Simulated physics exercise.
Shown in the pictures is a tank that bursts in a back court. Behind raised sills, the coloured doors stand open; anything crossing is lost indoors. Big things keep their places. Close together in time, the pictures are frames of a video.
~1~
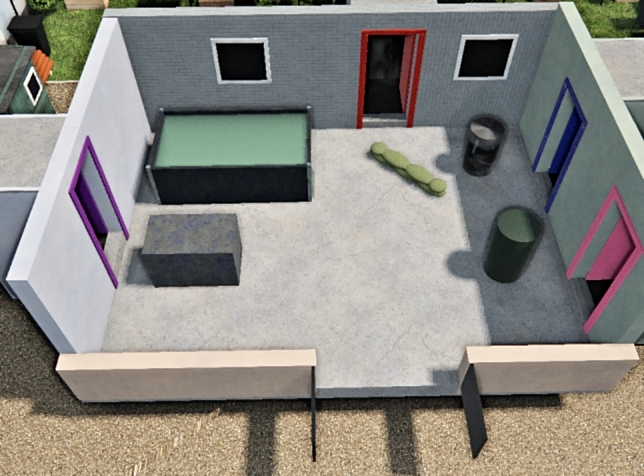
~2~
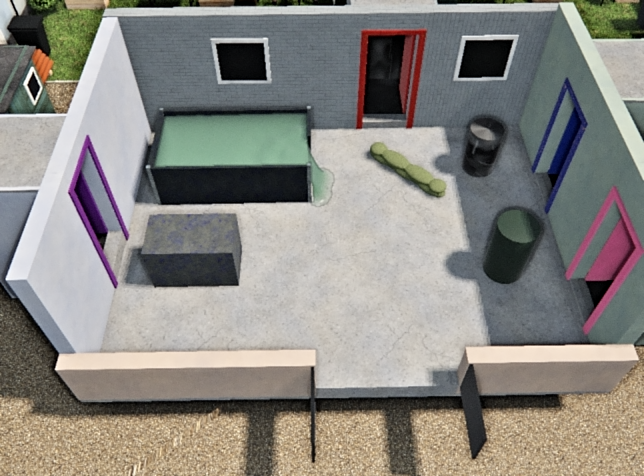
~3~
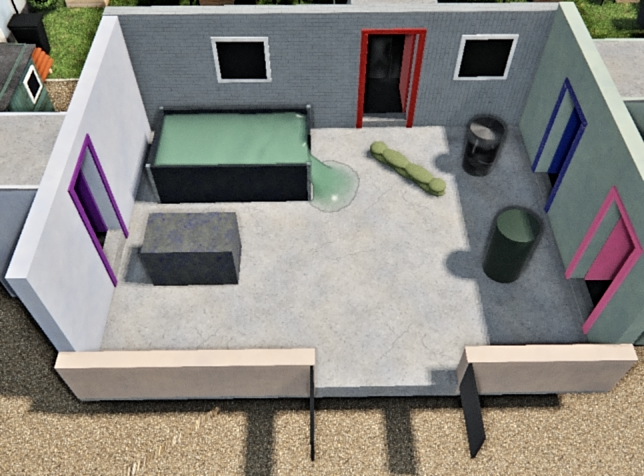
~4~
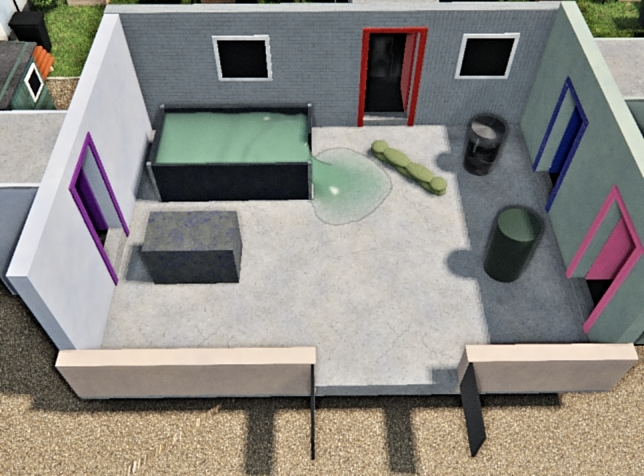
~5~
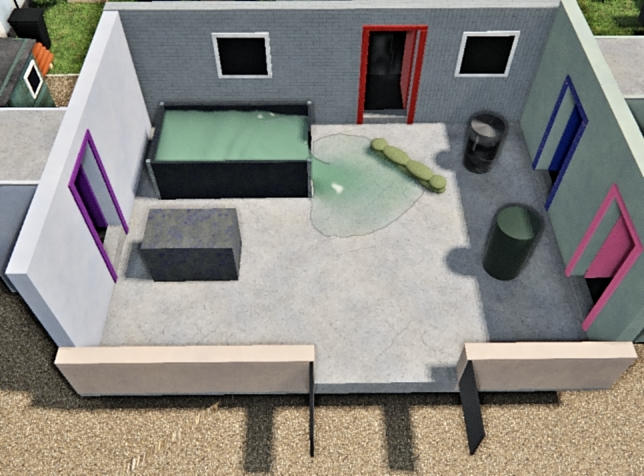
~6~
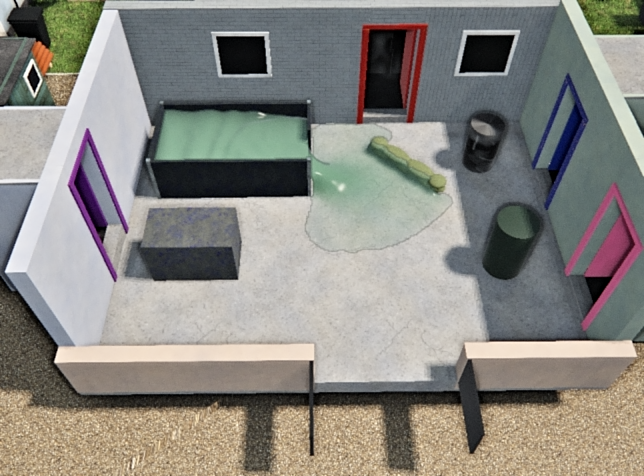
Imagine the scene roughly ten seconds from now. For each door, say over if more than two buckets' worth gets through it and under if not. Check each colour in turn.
Pink door: Over, purple door: Under, blue door: Over, red door: Under.
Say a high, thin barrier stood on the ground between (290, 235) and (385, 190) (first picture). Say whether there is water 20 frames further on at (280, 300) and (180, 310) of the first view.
Not wet, not wet.
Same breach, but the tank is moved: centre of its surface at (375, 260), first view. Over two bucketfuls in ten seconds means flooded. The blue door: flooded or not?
Blue: Undershoots.
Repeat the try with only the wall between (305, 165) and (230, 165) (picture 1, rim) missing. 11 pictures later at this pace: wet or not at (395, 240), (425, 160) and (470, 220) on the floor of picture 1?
Submerged, unwetted, unwetted.
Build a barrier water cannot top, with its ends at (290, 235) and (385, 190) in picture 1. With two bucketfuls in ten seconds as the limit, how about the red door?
Note: Red exceeds.
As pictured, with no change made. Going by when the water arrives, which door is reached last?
Result: The one in purple.
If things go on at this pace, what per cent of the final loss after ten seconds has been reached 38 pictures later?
Near 45 in a hundred.
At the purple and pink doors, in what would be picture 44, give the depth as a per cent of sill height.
I'd put the first at close to 0 per cent and the second at close to 310 per cent.
A moment on, water covers 30 % of the floor; the pink door not reached, the purple door not reached, the blue door not reached, the red door wet at the sill, nothing in.
Next, water covers 50 % of the floor; the pink door wet at the sill, nothing in, the purple door not reached, the blue door wet at the sill, nothing in, the red door wet at the sill, nothing in.
Then, water covers 55 % of the floor; the pink door under two buckets in, the purple door not reached, the blue door under two buckets in, the red door under two buckets in.
Later, water covers 75 % of the floor; the pink door far over two buckets in, the purple door not reached, the blue door over two buckets in, the red door under two buckets in.
In the end, water covers 90 % of the floor; the pink door far over two buckets in, the purple door wet at the sill, nothing in, the blue door over two buckets in, the red door under two buckets in.
